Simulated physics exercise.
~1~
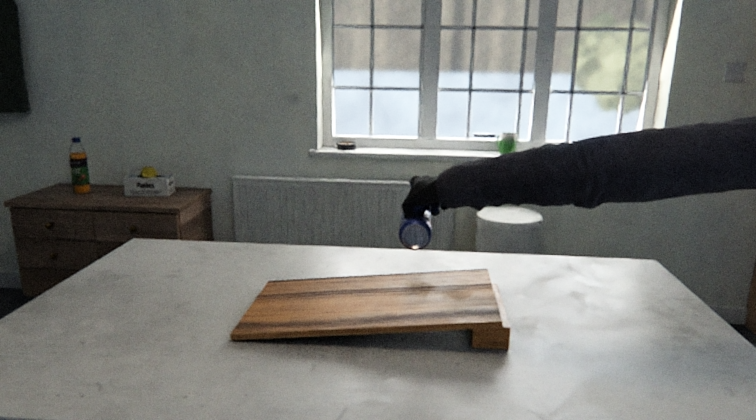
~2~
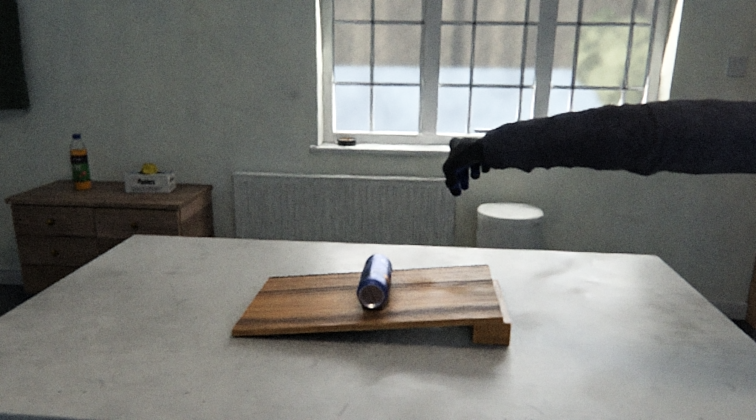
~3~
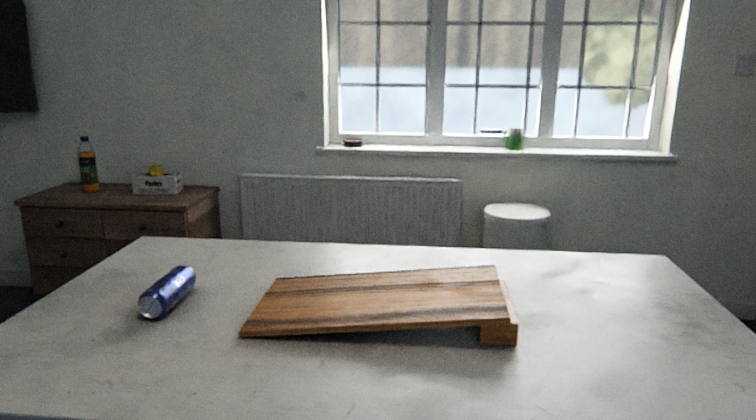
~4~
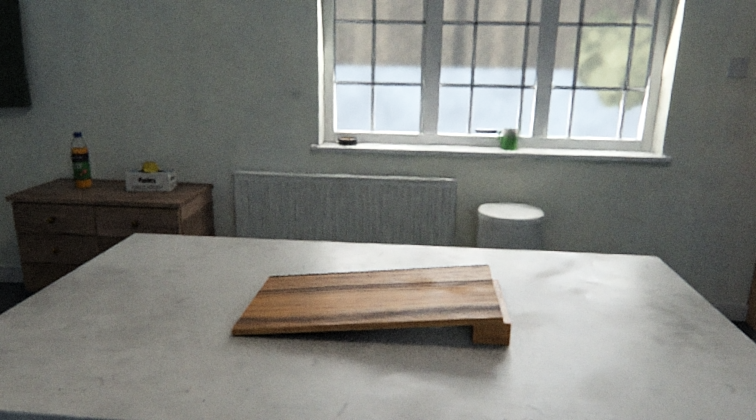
A blue can was set on its side on a sloping wooden board by a dark-sleeved hand, which let go and drew back. The can rolled down to the left, off the board and across the table, until it was out of sight.
